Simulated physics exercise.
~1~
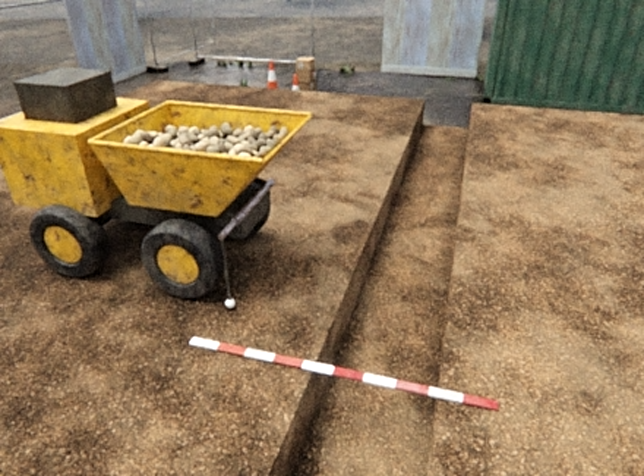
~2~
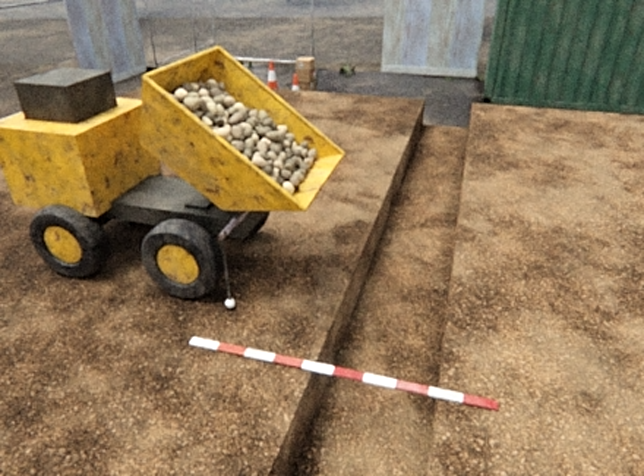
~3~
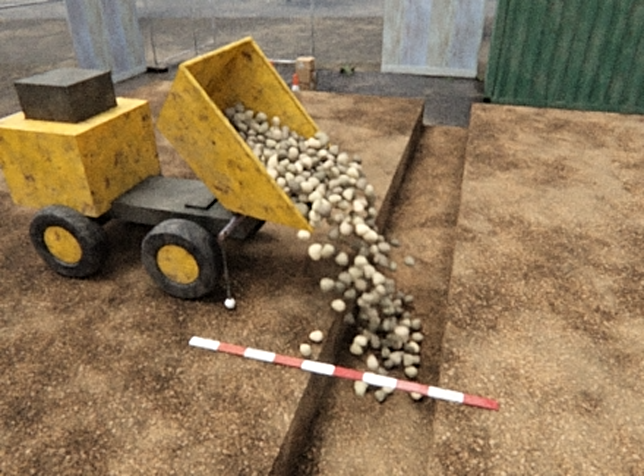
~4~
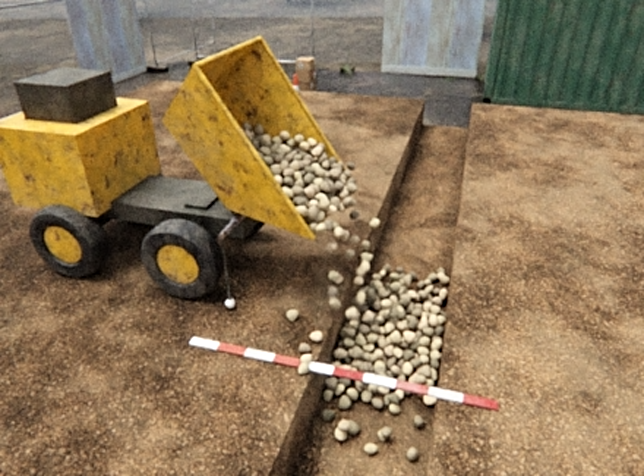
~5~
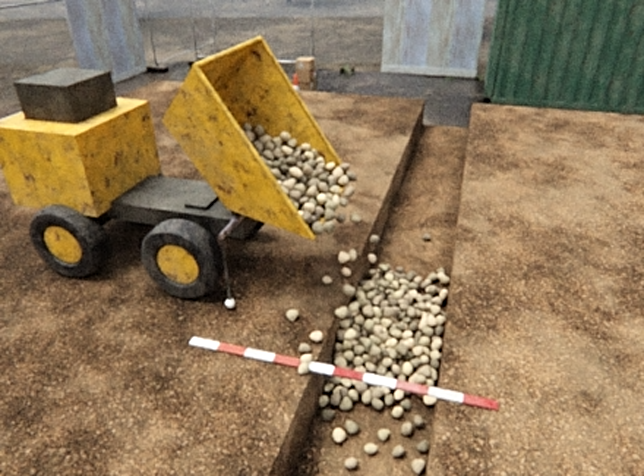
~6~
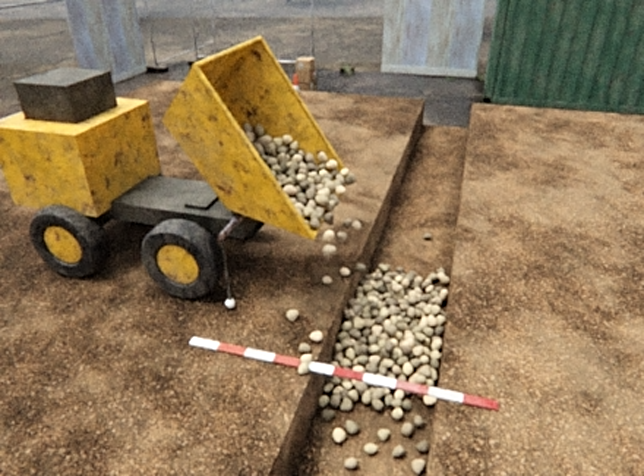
On bare brown ground, a yellow dumper tips cobbles into a trench, keeping some in its skip.
